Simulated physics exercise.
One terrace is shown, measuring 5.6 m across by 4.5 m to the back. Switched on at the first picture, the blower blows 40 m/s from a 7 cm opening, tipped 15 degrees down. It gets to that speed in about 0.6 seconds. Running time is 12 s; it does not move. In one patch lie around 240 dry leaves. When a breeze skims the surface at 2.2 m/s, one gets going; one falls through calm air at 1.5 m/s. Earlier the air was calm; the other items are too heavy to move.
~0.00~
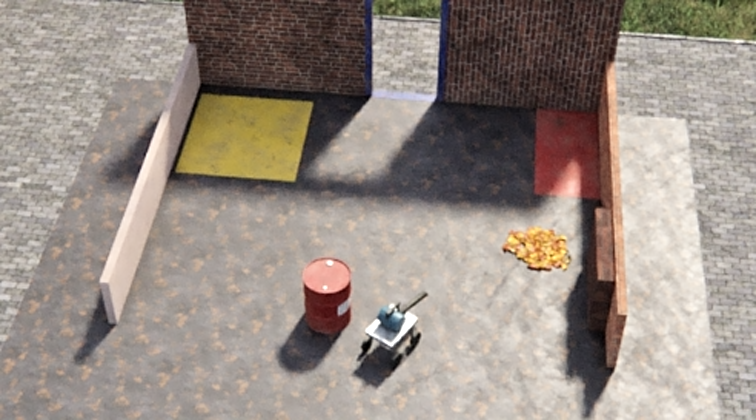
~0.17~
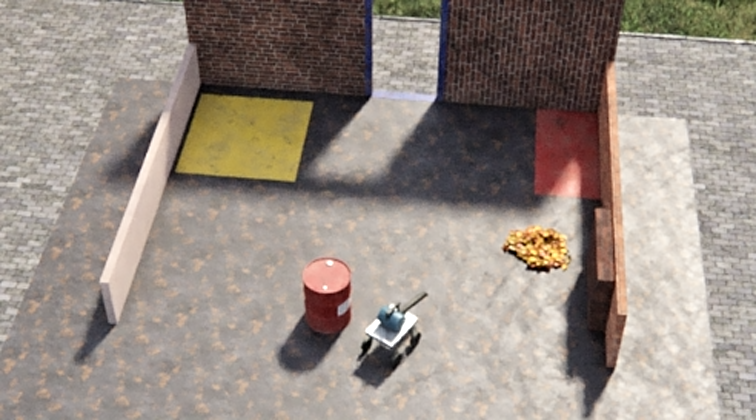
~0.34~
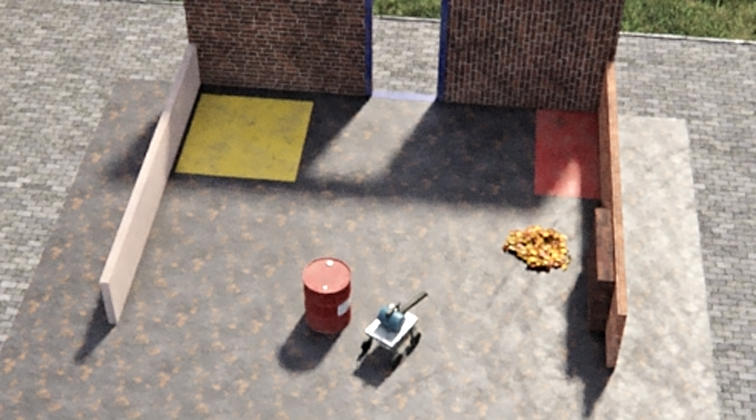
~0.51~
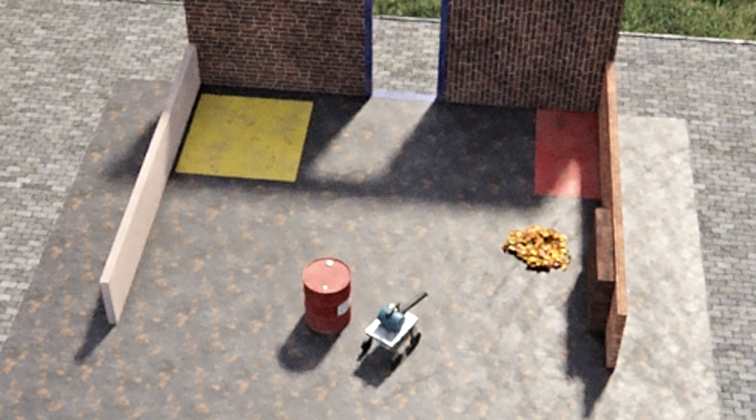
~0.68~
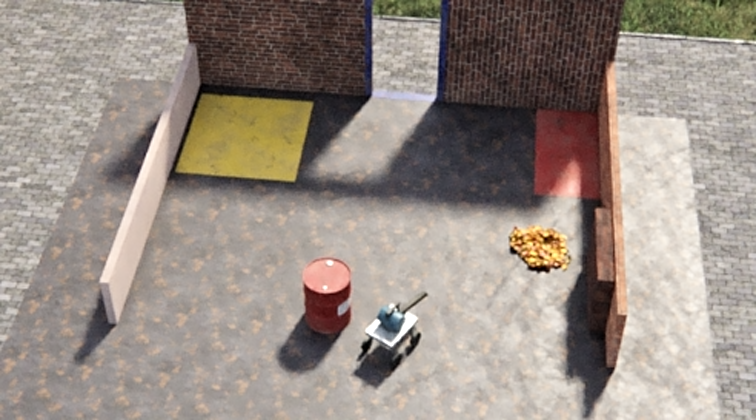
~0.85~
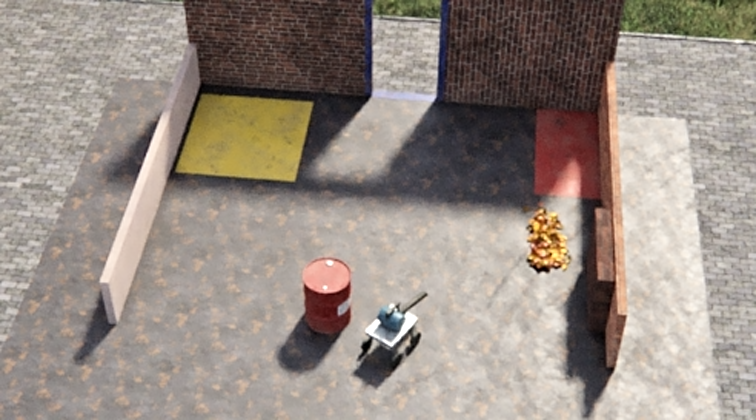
A patch of orange dry leaves lying still near a small wheeled blower and red barrel, then stirring and shifting toward the back.
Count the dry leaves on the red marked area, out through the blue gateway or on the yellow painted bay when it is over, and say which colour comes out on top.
The red one comes out on top.
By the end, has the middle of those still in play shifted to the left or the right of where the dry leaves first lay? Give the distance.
Shift: Toward the right-hand side, approx. 0.8 m.
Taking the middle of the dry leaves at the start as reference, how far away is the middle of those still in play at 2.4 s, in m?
My estimate is about 1.0 m.
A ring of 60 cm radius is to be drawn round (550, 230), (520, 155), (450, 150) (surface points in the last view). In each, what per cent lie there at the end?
20 %, 0 %, 0 %.
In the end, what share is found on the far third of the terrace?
Something close to 60 % ends up there.
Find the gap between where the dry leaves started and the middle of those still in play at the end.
The middle is roughly 2.4 m from where it began.
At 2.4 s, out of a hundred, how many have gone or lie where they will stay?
My guess would be around 15 %.
After 2.4 s the count stands so, 0 % are on the yellow painted bay, 38 % on the red marked area and 0 % out through the blue gateway; the middle of those still in play is near (601, 208).
After 3.8 s the count stands so, 0 % are on the yellow painted bay, 42 % on the red marked area and 0 % out through the blue gateway; the middle of those still in play is near (601, 208).
After 6.6 s the count stands so, 0 % are on the yellow painted bay, 51 % on the red marked area and 0 % out through the blue gateway; the middle of those still in play is near (599, 193).
After 12.0 s, at the end, 0 % are on the yellow painted bay, 61 % on the red marked area and 0 % out through the blue gateway; the middle of those still in play is near (597, 128).
